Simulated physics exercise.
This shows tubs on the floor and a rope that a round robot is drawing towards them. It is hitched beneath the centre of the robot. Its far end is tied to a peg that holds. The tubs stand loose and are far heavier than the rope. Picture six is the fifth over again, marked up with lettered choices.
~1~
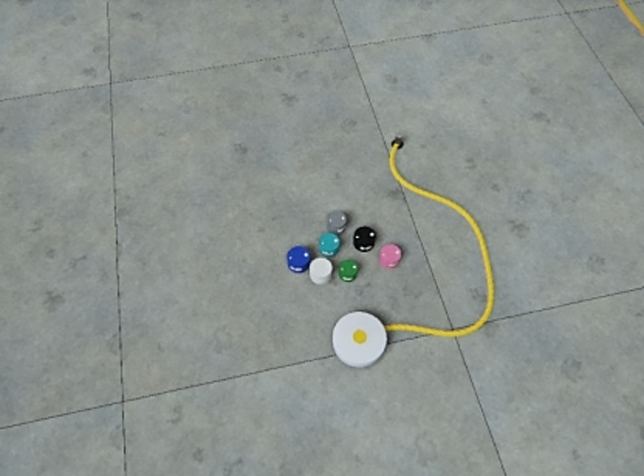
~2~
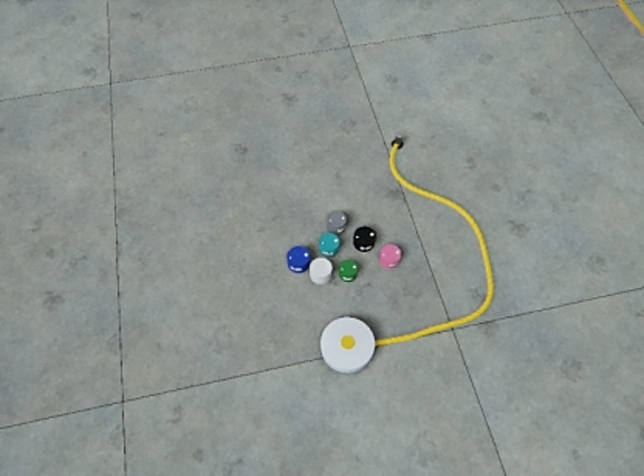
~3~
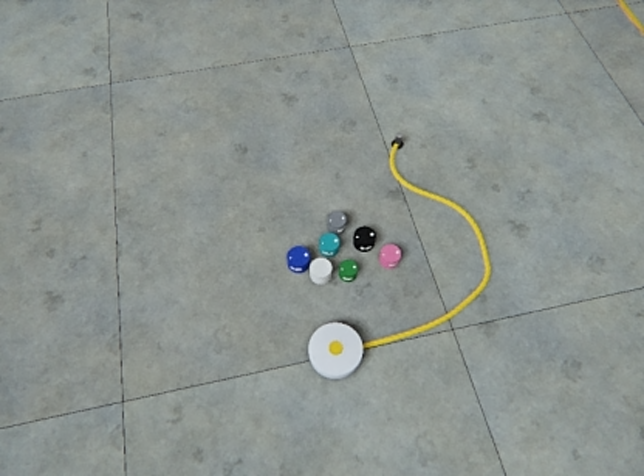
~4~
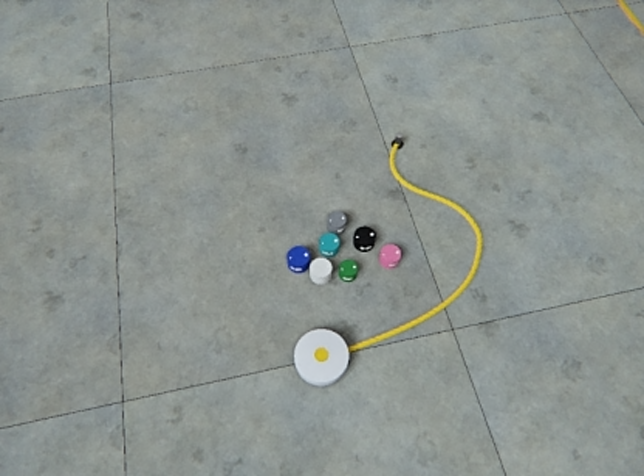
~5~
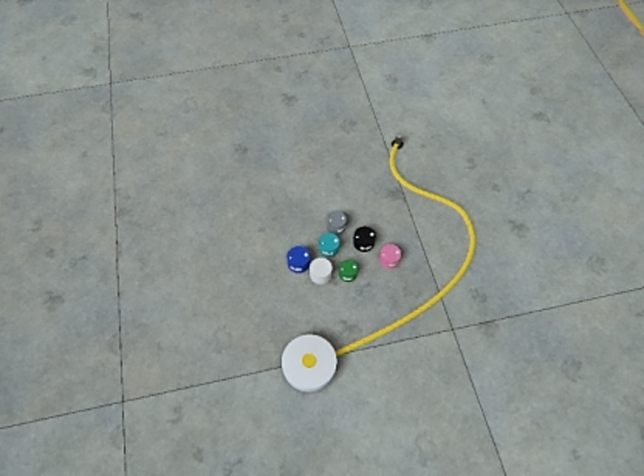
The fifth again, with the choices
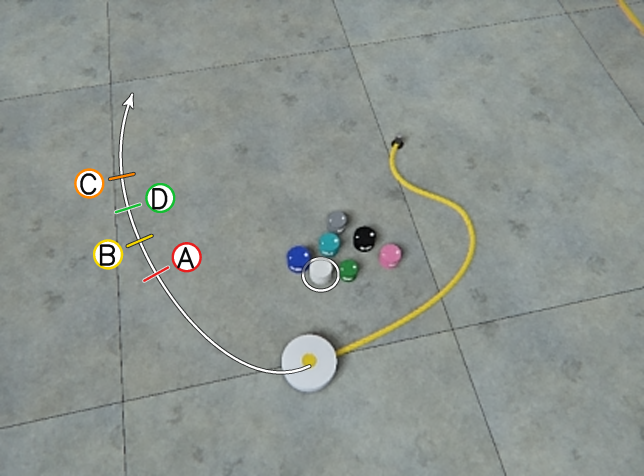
We see seven small coloured tubs clustered on a grey tiled floor beside a round white robot with a yellow rope. The robot slides a short way left and slightly down, drawing the rope's curve inward while the tubs stay still.
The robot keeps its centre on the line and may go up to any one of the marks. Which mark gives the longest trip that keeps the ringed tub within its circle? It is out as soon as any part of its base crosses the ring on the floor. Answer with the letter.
The farthest safe stop is A.
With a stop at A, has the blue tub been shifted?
No.
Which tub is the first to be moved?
Pink.
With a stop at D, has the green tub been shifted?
Yes.
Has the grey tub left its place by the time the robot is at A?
No.
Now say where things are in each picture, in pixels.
White tub (321, 271); black tub (364, 239); pink tub (390, 257), in the first frame.
Robot (347, 345); blue tub (299, 260), in the second frame.
Robot (335, 351); peg (398, 140), in the third frame.
Robot (321, 358); turquoise tub (329, 245), in the fourth frame.
Robot (309, 363); black tub (364, 239); pink tub (390, 257); blue tub (299, 260), in the fifth frame.
On the marked copy, A at (156, 274); B at (140, 241); C at (122, 177); D at (128, 208); the ring at (321, 274); the route from (309, 366) via (144, 250) to (132, 95).
Taking A. A third of the way, robot (236, 357); white tub (321, 271).
Two thirds of the way, robot (185, 314); white tub (321, 271).
When it is over, robot (154, 270); green tub (344, 265); white tub (321, 271); black tub (360, 236); pink tub (374, 250); the white tub is still in its ring.
As for the rest, B drags the ringed tub to (316, 257); C drags the ringed tub to (293, 222); D drags the ringed tub to (303, 239).
